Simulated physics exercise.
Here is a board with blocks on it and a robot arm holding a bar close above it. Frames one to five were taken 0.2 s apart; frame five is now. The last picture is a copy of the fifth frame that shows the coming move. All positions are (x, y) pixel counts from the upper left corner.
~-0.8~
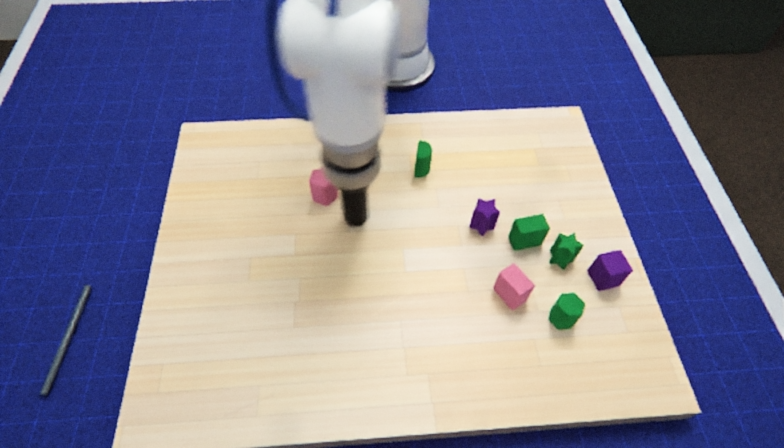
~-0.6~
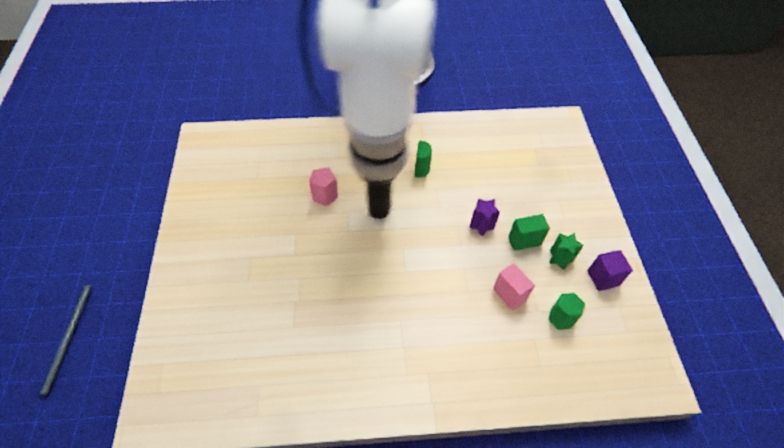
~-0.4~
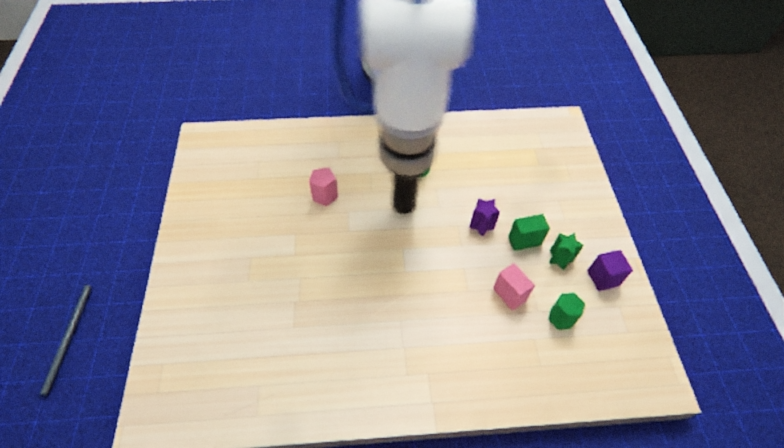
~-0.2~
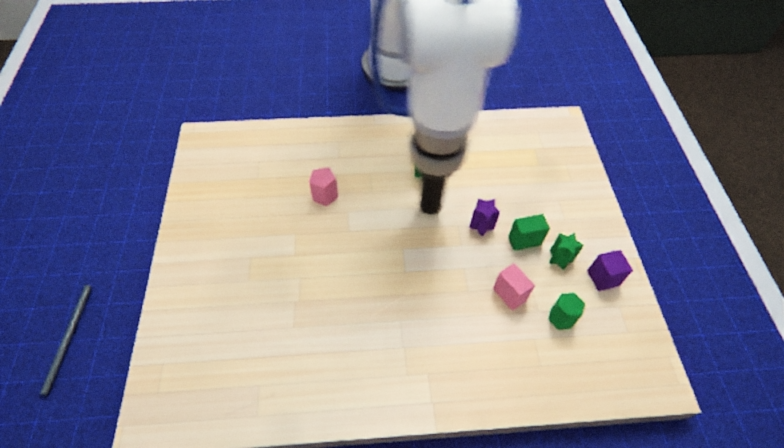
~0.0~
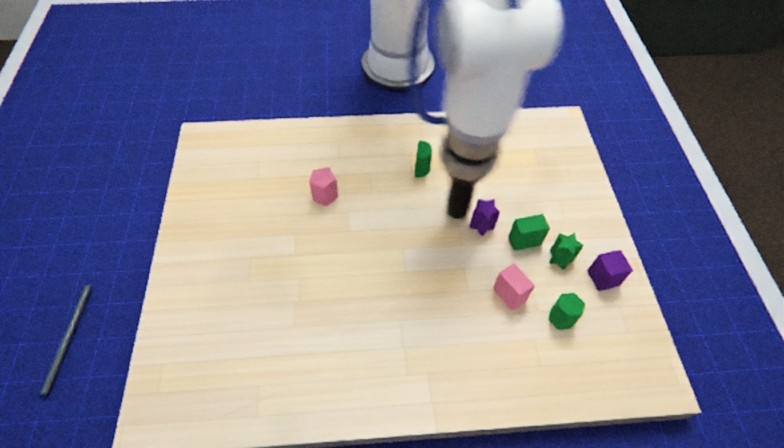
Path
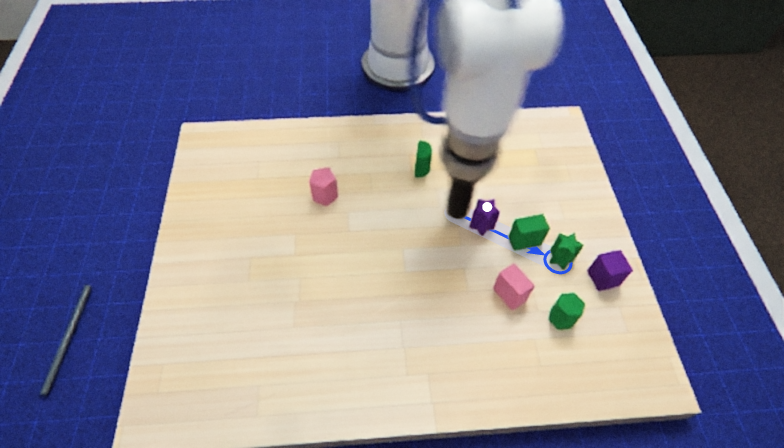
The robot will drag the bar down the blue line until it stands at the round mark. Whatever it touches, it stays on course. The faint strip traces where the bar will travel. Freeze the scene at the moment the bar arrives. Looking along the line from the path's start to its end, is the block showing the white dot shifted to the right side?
Yes.
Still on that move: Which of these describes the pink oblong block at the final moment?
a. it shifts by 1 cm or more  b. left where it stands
Correct choice: B.
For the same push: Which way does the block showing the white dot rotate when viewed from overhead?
It makes a clockwise turn.
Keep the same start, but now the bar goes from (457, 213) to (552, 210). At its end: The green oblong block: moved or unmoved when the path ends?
It is not moved.
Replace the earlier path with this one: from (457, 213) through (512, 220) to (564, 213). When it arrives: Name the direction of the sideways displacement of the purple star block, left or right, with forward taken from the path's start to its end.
Side: Right.
Path on the board, in a line from (457, 213) to (558, 261); the dot is on the purple star block.
The first path, step by step. One third of the way, bar (491, 225); purple star block (515, 223), turned 15° clockwise; green oblong block (543, 225).
Two thirds of the way, bar (525, 241); purple star block (549, 244), turned 30° clockwise; green oblong block (570, 234), turned 80° anticlockwise; green star block (592, 248).
At the end, bar (560, 258); purple star block (571, 266), turned 70° clockwise; pink oblong block in place; green oblong block (585, 235), turned 105° anticlockwise; green star block (610, 248), turned 25° clockwise; purple square block (629, 267), turned 15° clockwise.
